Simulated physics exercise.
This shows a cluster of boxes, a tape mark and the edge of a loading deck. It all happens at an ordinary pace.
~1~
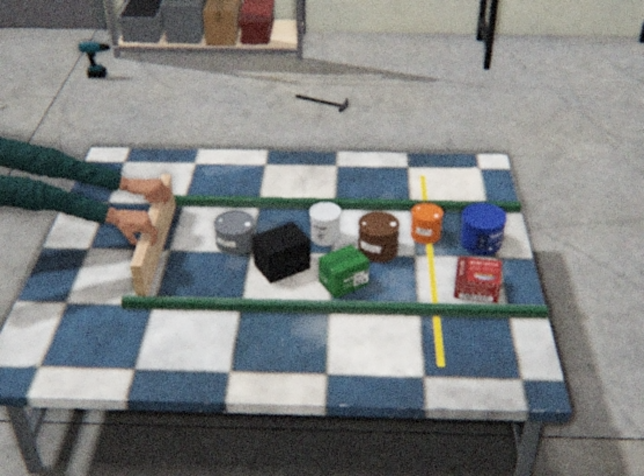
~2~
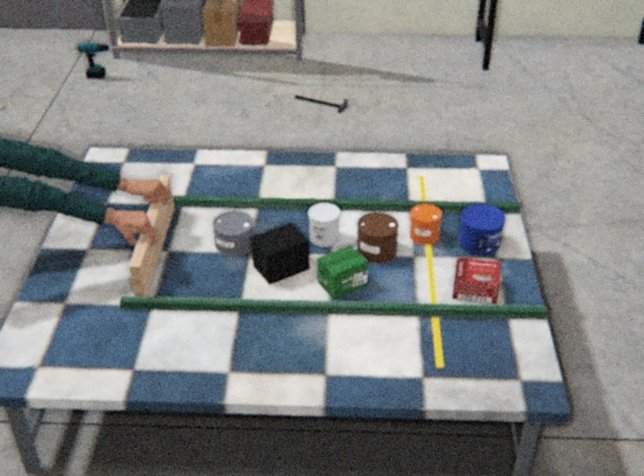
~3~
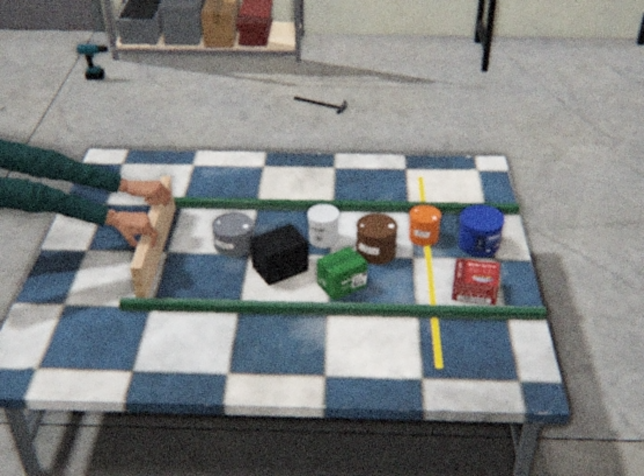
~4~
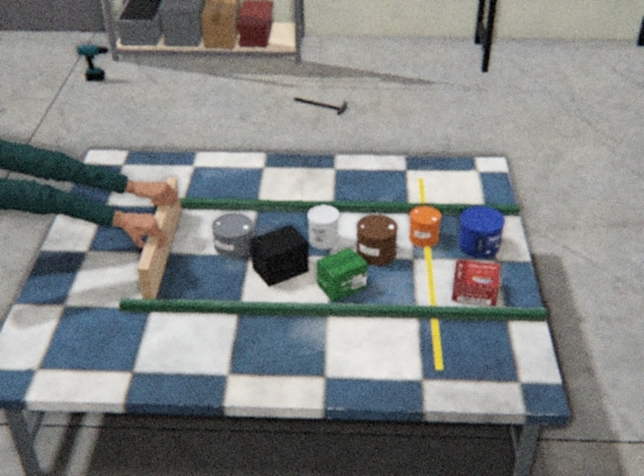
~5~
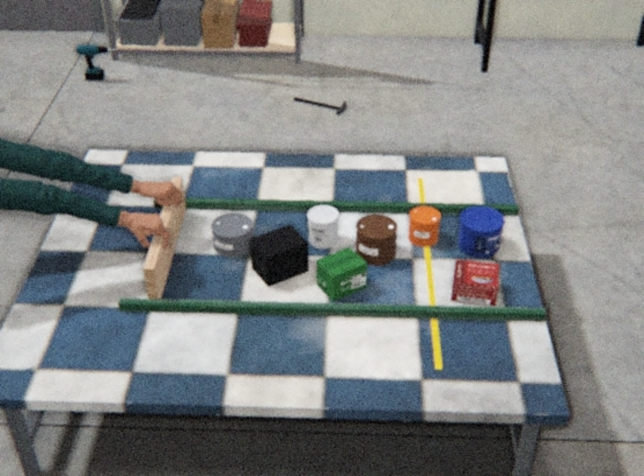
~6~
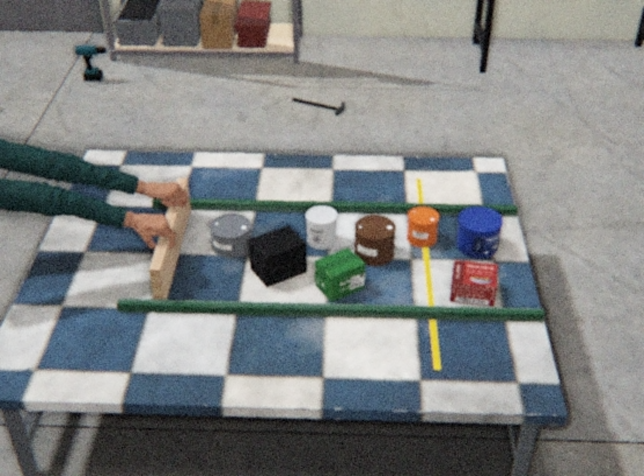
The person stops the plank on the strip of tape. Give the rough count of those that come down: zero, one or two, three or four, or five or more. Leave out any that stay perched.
The number that fall off is zero.
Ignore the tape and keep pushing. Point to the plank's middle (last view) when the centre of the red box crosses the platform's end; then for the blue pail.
Its middle is around (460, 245) and around (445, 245).
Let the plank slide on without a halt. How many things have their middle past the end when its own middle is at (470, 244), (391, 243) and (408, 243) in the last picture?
Place by place, 3, 0 and 0.
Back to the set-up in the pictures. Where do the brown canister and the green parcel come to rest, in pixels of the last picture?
About (488, 249), and the other about (452, 291).
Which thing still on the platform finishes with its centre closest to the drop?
That is the blue pail.
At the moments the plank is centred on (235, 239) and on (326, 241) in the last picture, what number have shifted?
First 1, then 5.
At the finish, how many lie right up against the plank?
In contact: 4.
Soon after, none off yet; blue pail at rest near (479, 233); red box at rest near (474, 283); orange canister at rest near (423, 227).
After that, none off yet; blue pail at rest near (479, 233); red box at rest near (474, 283); orange canister moving near (424, 226).
In the end, the number that fall off is zero.
